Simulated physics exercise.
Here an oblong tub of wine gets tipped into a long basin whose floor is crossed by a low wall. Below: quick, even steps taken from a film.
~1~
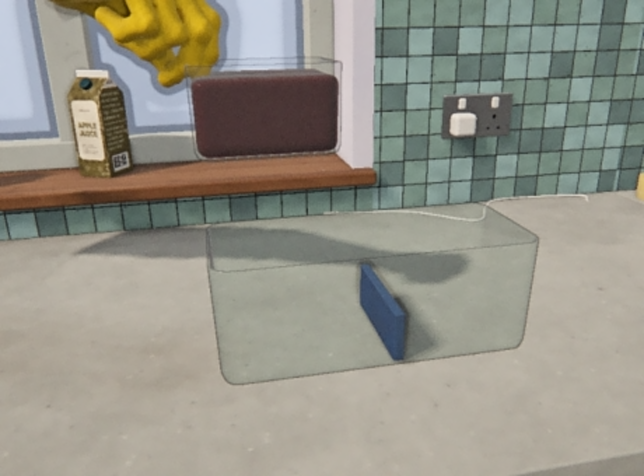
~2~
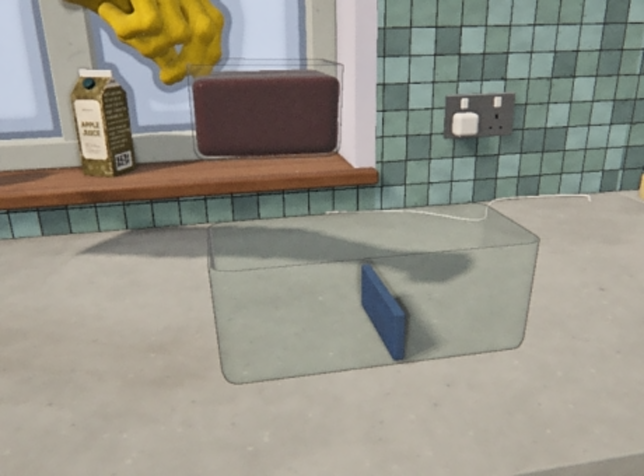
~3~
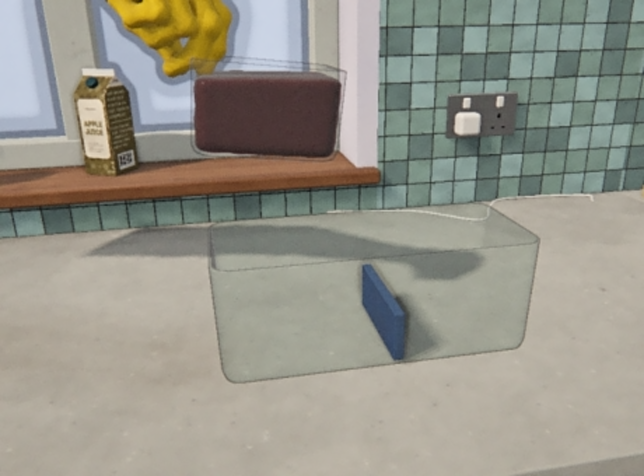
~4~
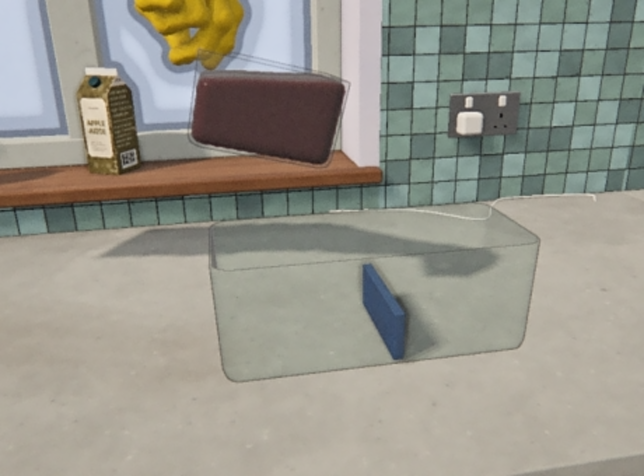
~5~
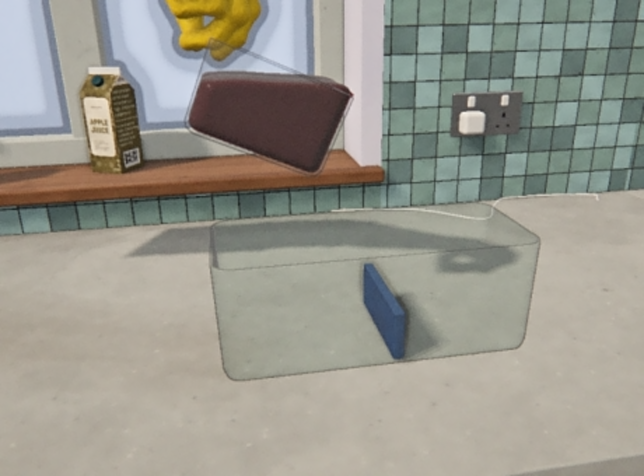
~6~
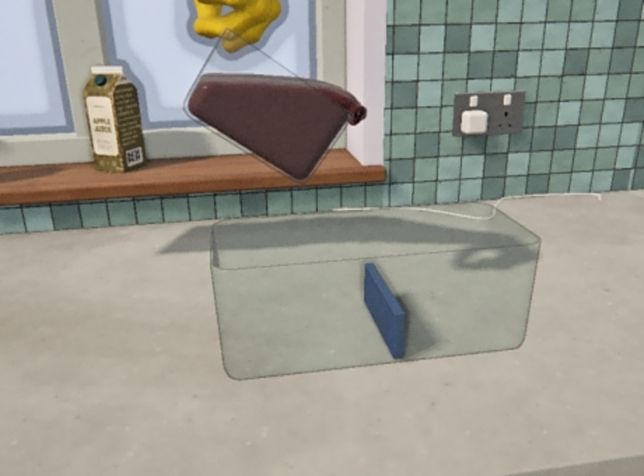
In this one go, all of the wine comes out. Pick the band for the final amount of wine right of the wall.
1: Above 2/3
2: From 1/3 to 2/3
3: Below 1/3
2, from 1/3 to 2/3.
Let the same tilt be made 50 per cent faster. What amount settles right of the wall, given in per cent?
Near 35 %.
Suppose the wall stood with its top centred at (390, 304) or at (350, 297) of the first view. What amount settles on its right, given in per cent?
45 %, then 75 %.
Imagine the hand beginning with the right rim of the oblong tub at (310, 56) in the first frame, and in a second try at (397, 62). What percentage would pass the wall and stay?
First some 40, then 80 per cent.
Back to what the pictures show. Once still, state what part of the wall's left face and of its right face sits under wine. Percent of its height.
The left side ends up close to 30, the right side close to 50.
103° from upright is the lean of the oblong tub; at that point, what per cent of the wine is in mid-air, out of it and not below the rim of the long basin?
Something like 40 per cent of it.
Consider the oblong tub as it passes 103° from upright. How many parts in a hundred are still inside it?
I'd put it at some 20 in a hundred.
A moment on, the oblong tub is tipped right over and 20 per cent is still to pour, 4 is left of the wall and 36 right of it.
Next, the oblong tub is tipped right over and 2 per cent is still to pour, 34 is left of the wall and 54 right of it.
Then the oblong tub is tipped right over and 0 per cent is still to pour, 39 is left of the wall and 54 right of it.
Later the oblong tub is tipped right over and 0 per cent is still to pour, 40 is left of the wall and 54 right of it.
At rest 40 per cent lies left of the wall, 54 right of it and 6 outside.
